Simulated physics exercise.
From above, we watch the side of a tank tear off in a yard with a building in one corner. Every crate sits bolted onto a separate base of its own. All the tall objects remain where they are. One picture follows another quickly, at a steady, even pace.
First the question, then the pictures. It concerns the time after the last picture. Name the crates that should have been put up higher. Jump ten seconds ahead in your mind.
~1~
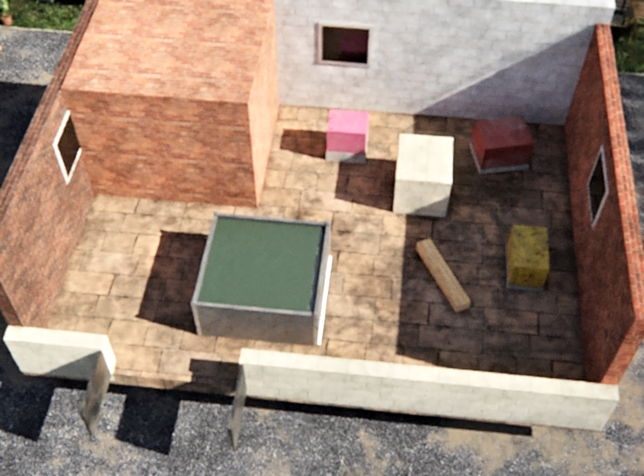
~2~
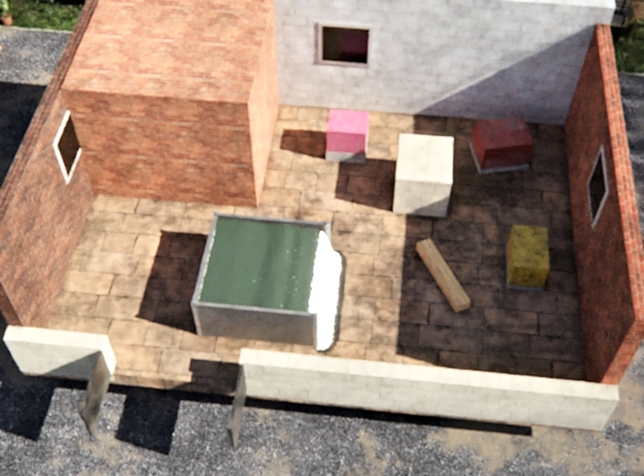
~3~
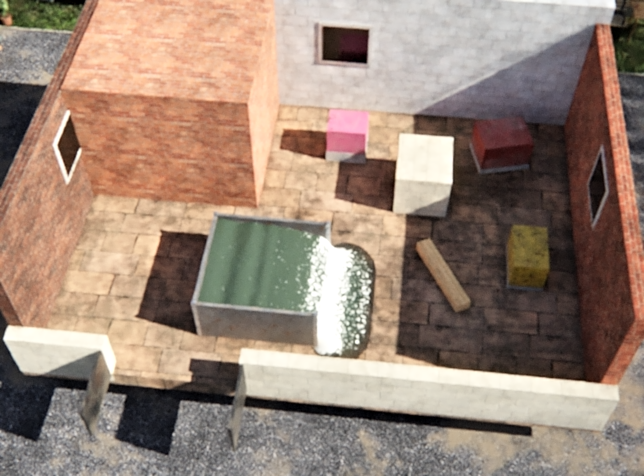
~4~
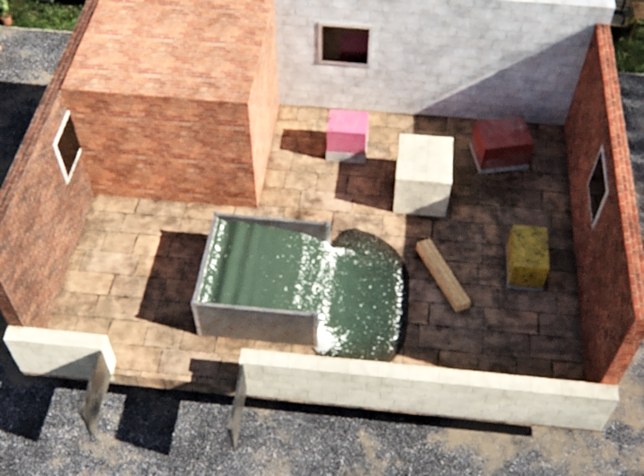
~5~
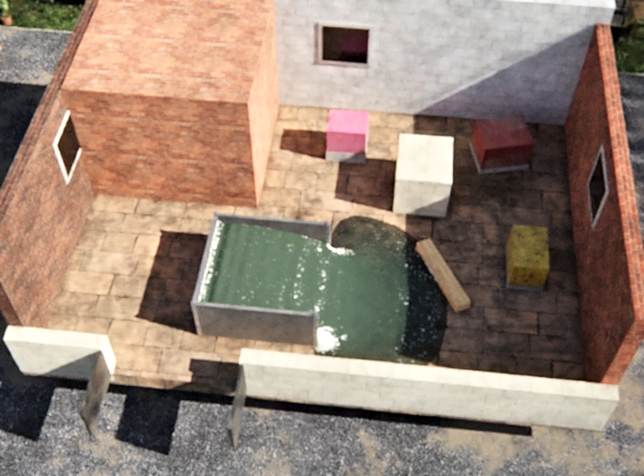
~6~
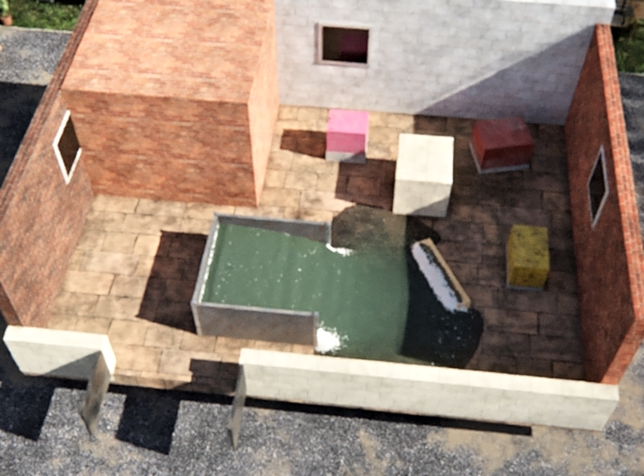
The pink crate avoids any dampness from the water; the red crate gets dampened by the water; the yellow crate gets dampened by the water.
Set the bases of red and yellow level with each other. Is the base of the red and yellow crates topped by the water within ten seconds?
Briefly, the red crate is inundated and the yellow crate is inundated.
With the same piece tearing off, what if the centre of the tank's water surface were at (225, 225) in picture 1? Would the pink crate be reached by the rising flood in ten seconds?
Result: Pink is untouched.
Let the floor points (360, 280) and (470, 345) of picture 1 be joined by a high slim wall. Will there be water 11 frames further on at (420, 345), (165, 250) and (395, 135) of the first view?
Taking the three spots in order: Soaked, spared, soaked.
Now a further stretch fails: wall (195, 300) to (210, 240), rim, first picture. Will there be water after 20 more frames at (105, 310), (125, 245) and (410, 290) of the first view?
Obs. 1: Sodden; obs. 2: Sodden; obs. 3: Moisture-free.
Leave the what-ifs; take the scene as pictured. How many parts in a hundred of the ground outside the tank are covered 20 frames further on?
Some 50 in a hundred.
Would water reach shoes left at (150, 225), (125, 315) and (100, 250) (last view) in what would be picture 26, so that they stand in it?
First spared, second spared, third spared.
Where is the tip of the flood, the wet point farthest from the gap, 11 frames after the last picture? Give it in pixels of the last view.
Pixel estimate: (564, 187).
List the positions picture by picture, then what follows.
Still water in the water tank at (264, 265), in the first frame.
The front is at (319, 350), out from the gap at (321, 287), in the second frame.
Water pours out at (321, 290) and has run to (344, 359), in the third frame.
Water pours out at (321, 291) and has run to a hidden place, in the fourth frame.
Water pours out at (321, 292) and has run to (435, 345), in the fifth frame.
Water pours out at (321, 292) and has run to (476, 333), in the sixth frame.
A moment on, water covers 35 % of the floor; the pink crate not reached, the red crate not reached, the yellow crate water round its plinth.
Next, water covers 40 % of the floor; the pink crate water round its plinth, the red crate water round its plinth, the yellow crate water round its plinth.
Then, water covers 50 % of the floor; the pink crate water round its plinth, the red crate water round its plinth, the yellow crate water round its plinth.
Later, water covers 75 % of the floor; the pink crate water round its plinth, the red crate water round its plinth, the yellow crate water round its plinth.
In the end, water covers 95 % of the floor; the pink crate stayed above the water, the red crate was topped, the yellow crate was topped.
